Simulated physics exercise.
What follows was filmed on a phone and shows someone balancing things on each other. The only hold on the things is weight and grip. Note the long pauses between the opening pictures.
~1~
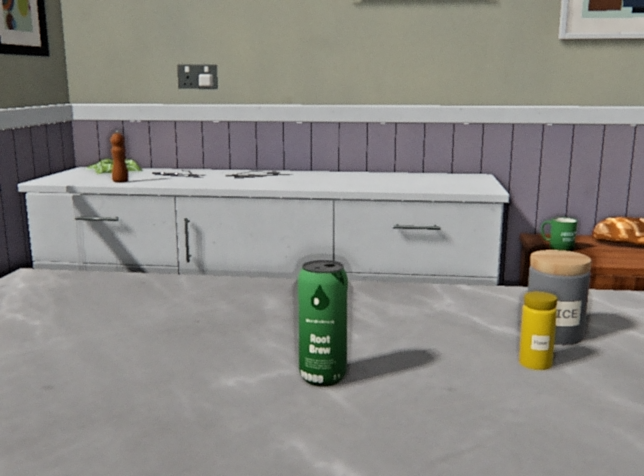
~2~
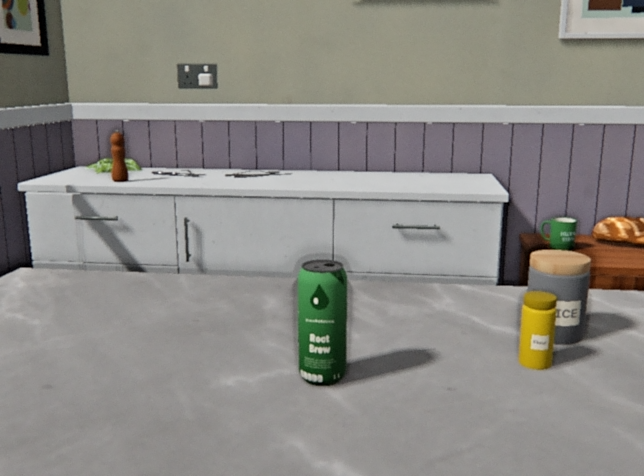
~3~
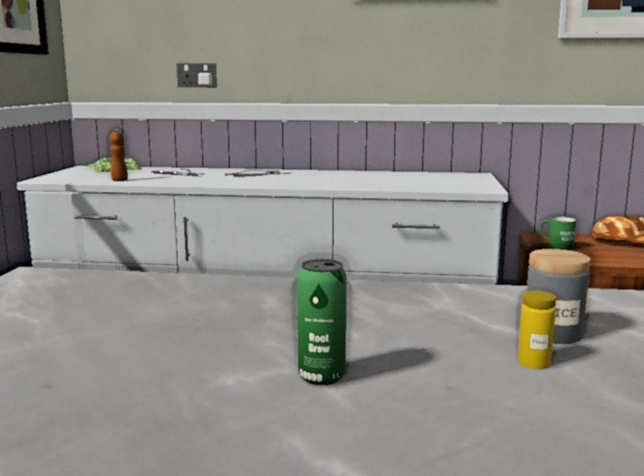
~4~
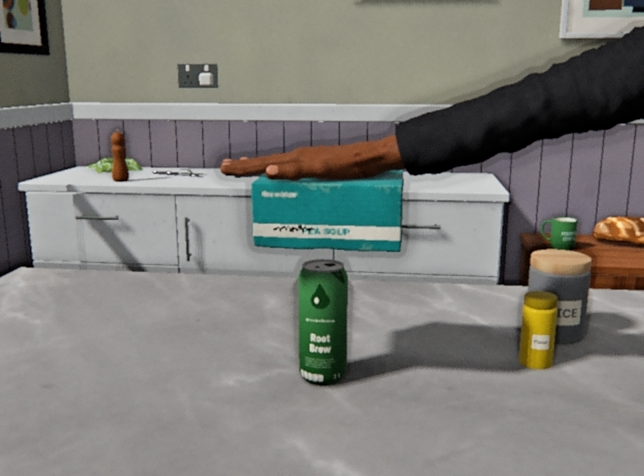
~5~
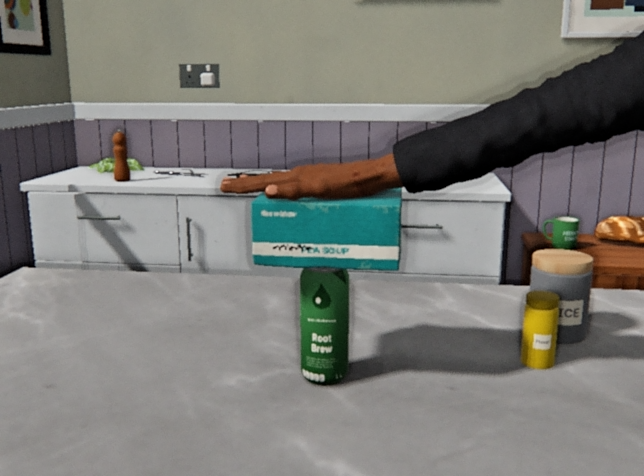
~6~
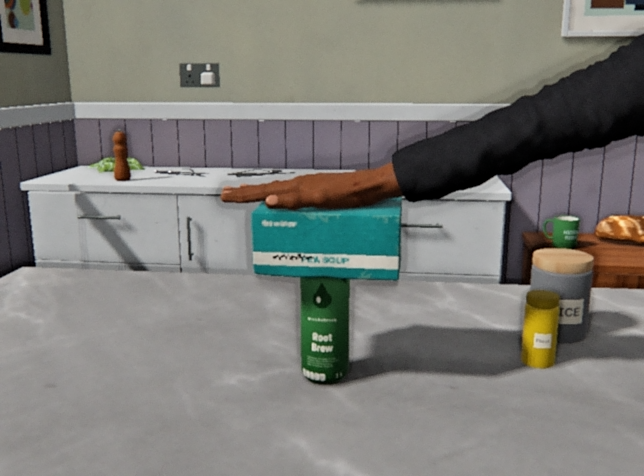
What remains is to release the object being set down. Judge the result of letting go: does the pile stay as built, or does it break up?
It stays balanced.
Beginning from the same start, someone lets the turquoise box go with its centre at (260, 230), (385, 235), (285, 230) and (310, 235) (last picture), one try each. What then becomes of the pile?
Attempt one, the pile falls over; attempt two, it falls over; attempt three, it falls over; attempt four, it survives.
Then, 0.50 s past the last view, nothing moves.
Then, 1.30 s past the last view, turquoise box resting near (331, 234).
Finally, all 4 still in place. Final places as the last picture's camera would see them, turquoise box near (331, 234). The pile stays up.
